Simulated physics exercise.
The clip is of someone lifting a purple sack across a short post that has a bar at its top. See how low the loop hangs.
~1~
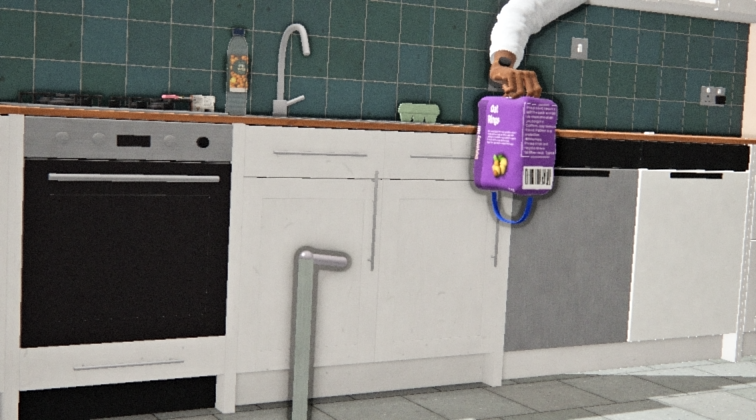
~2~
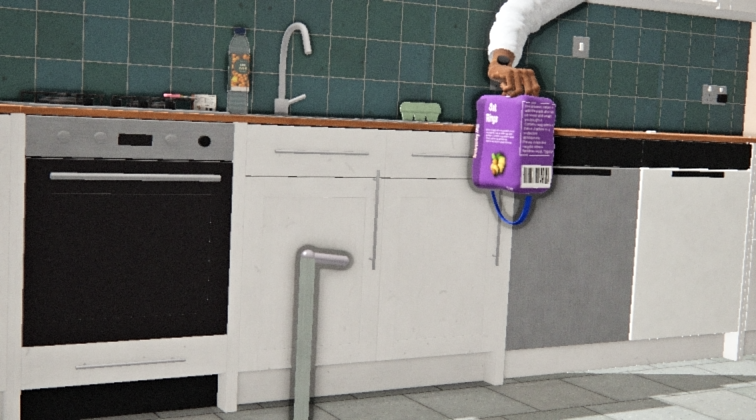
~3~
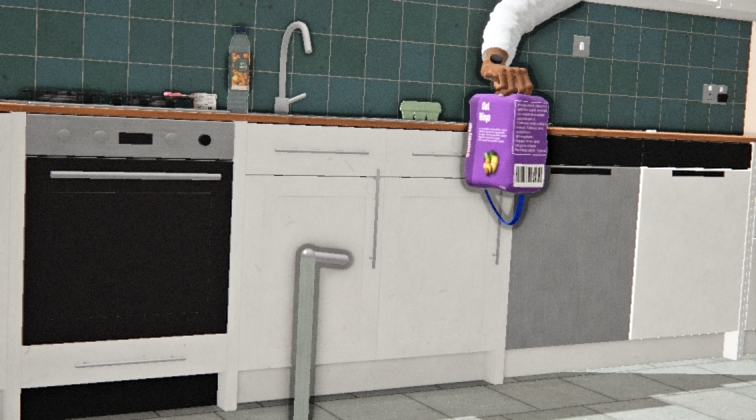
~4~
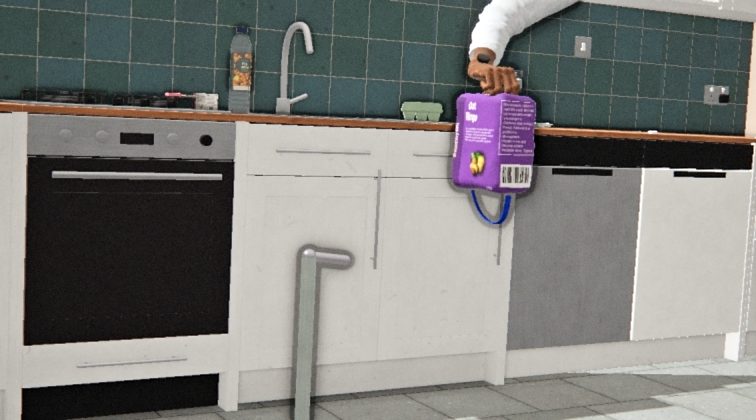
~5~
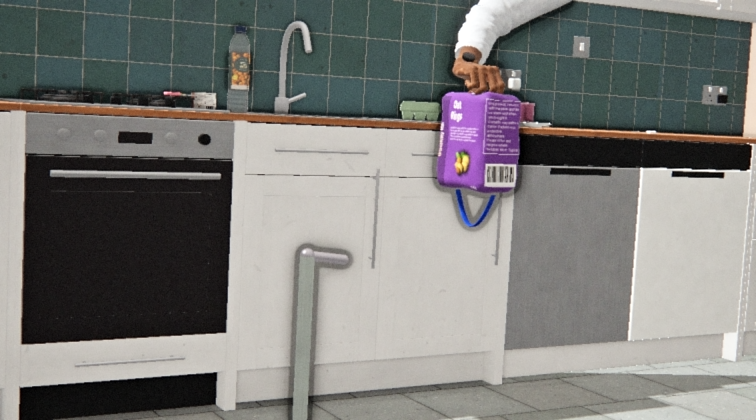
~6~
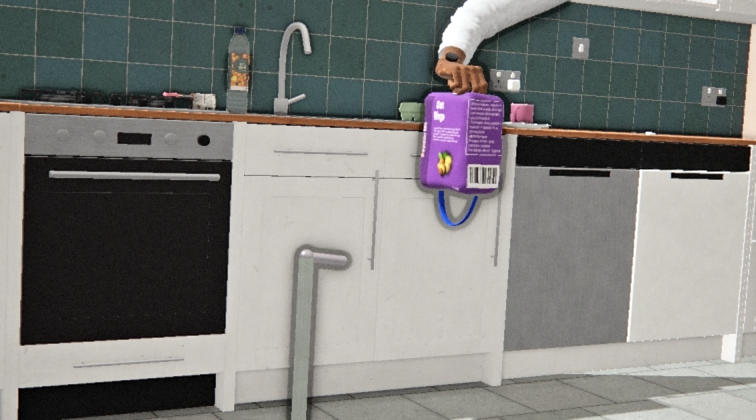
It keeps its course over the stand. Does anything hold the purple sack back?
The purple sack goes by freely.
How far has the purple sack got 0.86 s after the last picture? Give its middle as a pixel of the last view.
Near (336, 137).
Then, 0.86 s on from there, sack over the post near (336, 137).
Then, 1.64 s on from there, sack past the post near (207, 132).
In the end, sack past the post near (158, 130). The purple sack comes away clean.
